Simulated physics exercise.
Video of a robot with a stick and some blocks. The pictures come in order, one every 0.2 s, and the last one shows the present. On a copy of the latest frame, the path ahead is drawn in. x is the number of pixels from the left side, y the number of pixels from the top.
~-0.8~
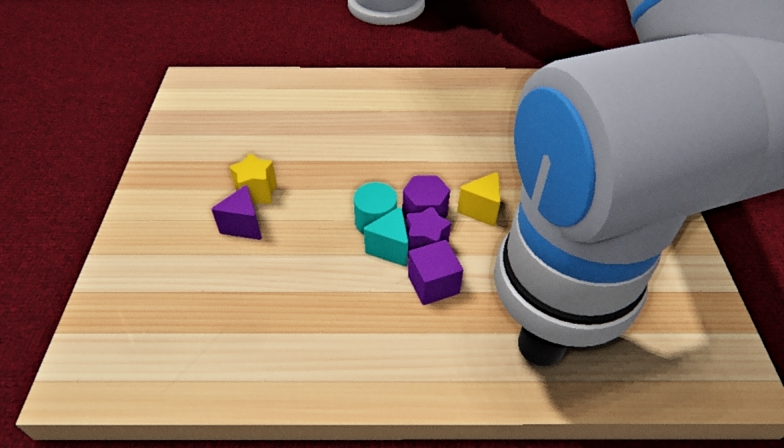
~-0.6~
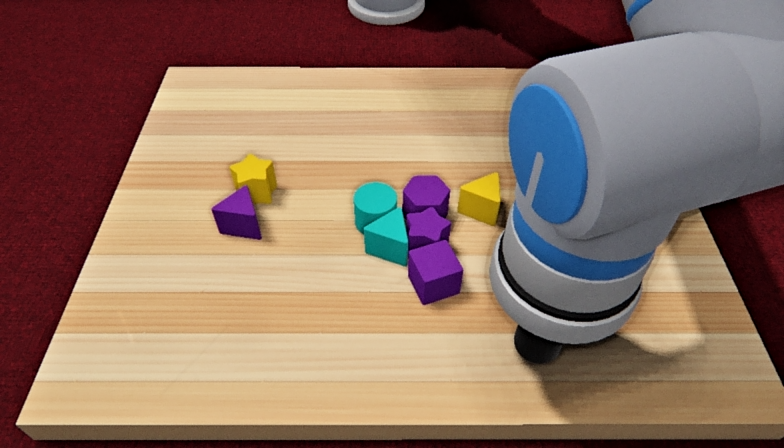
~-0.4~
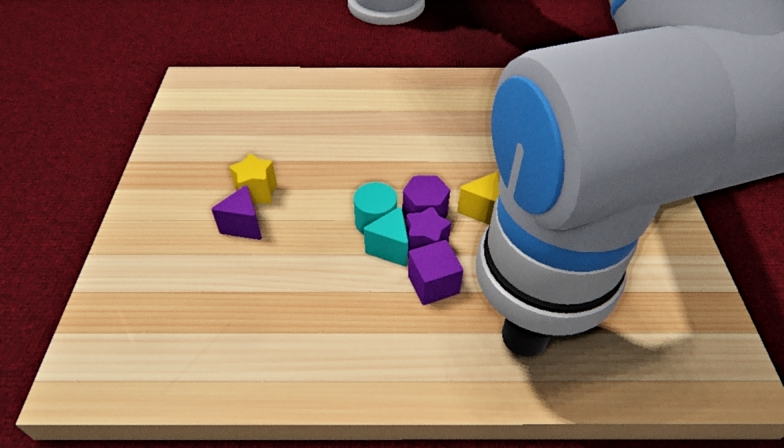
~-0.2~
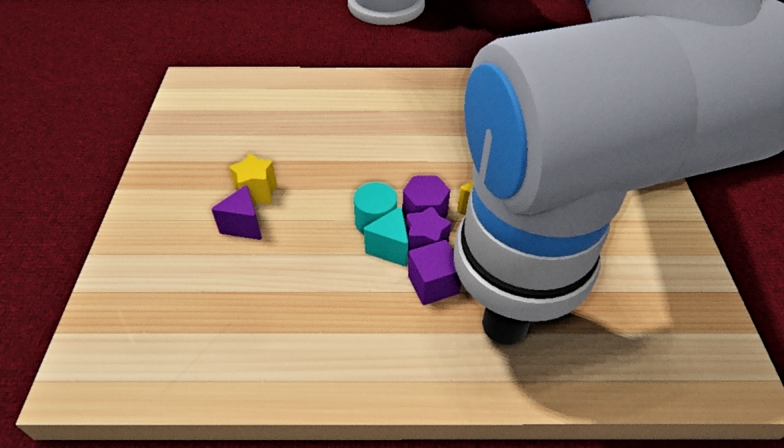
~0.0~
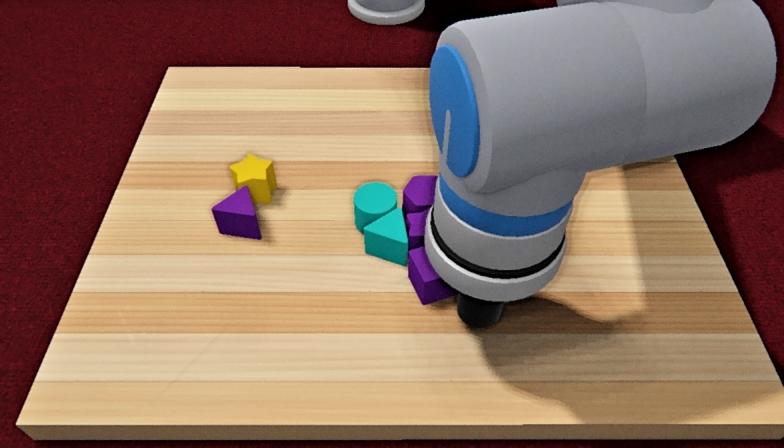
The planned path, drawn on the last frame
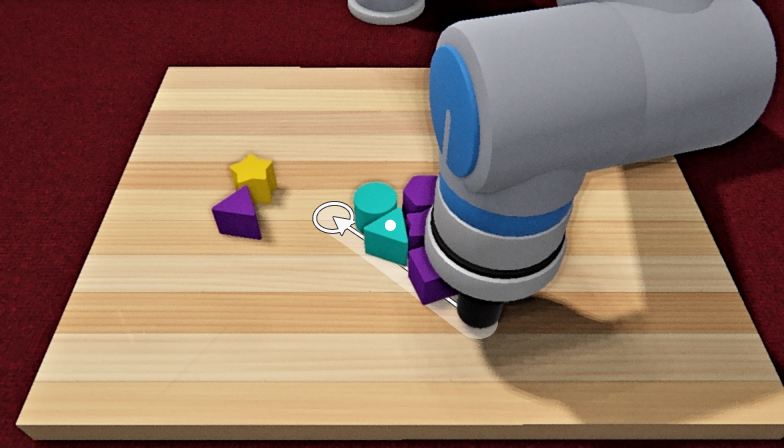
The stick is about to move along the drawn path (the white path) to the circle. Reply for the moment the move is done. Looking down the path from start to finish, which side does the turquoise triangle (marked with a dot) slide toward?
Sideways, to the left.
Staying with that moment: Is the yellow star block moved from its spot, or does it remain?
Displaced.
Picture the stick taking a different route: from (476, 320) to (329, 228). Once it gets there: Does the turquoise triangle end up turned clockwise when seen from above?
Yes, it checks out.
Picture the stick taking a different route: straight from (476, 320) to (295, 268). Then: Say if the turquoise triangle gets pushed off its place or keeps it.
Answer: Moved.
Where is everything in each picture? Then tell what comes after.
The first picture shows stick tip (540, 347); block tops, purple triangle (237, 202); yellow star block (251, 168); turquoise circular block (375, 197); turquoise triangle (390, 225); purple star block (428, 223); purple square (436, 260).
The second picture shows stick (536, 345); blocks unchanged.
The third picture shows stick (524, 338); blocks unchanged.
The fourth picture shows stick (504, 327); blocks unchanged.
The fifth picture shows stick (478, 311); purple triangle (237, 202); yellow star block (251, 168); turquoise circular block (375, 197); turquoise triangle (390, 225); purple star block partly hidden; purple square partly hidden.
Path on the board, in a line from (476, 320) to (333, 217); the dot is on the turquoise triangle.
What follows on the original path. One third of the way, stick (425, 272); turquoise circular block (370, 193); turquoise triangle (364, 220), turned 40° clockwise; purple star block (408, 211), turned 75° clockwise; purple square (389, 241), turned 40° anticlockwise.
Two thirds of the way, stick (377, 238); turquoise circular block (356, 178); turquoise triangle (309, 200), turned 25° clockwise; purple star block (390, 192), turned 115° clockwise; purple square (339, 213), turned 55° anticlockwise.
At the end, stick (332, 208); purple triangle (232, 202), turned 30° anticlockwise; yellow star block (243, 163), turned 10° clockwise; turquoise circular block (350, 166); turquoise triangle (259, 185); purple star block (388, 188), turned 140° clockwise; purple square (292, 188), turned 70° anticlockwise.
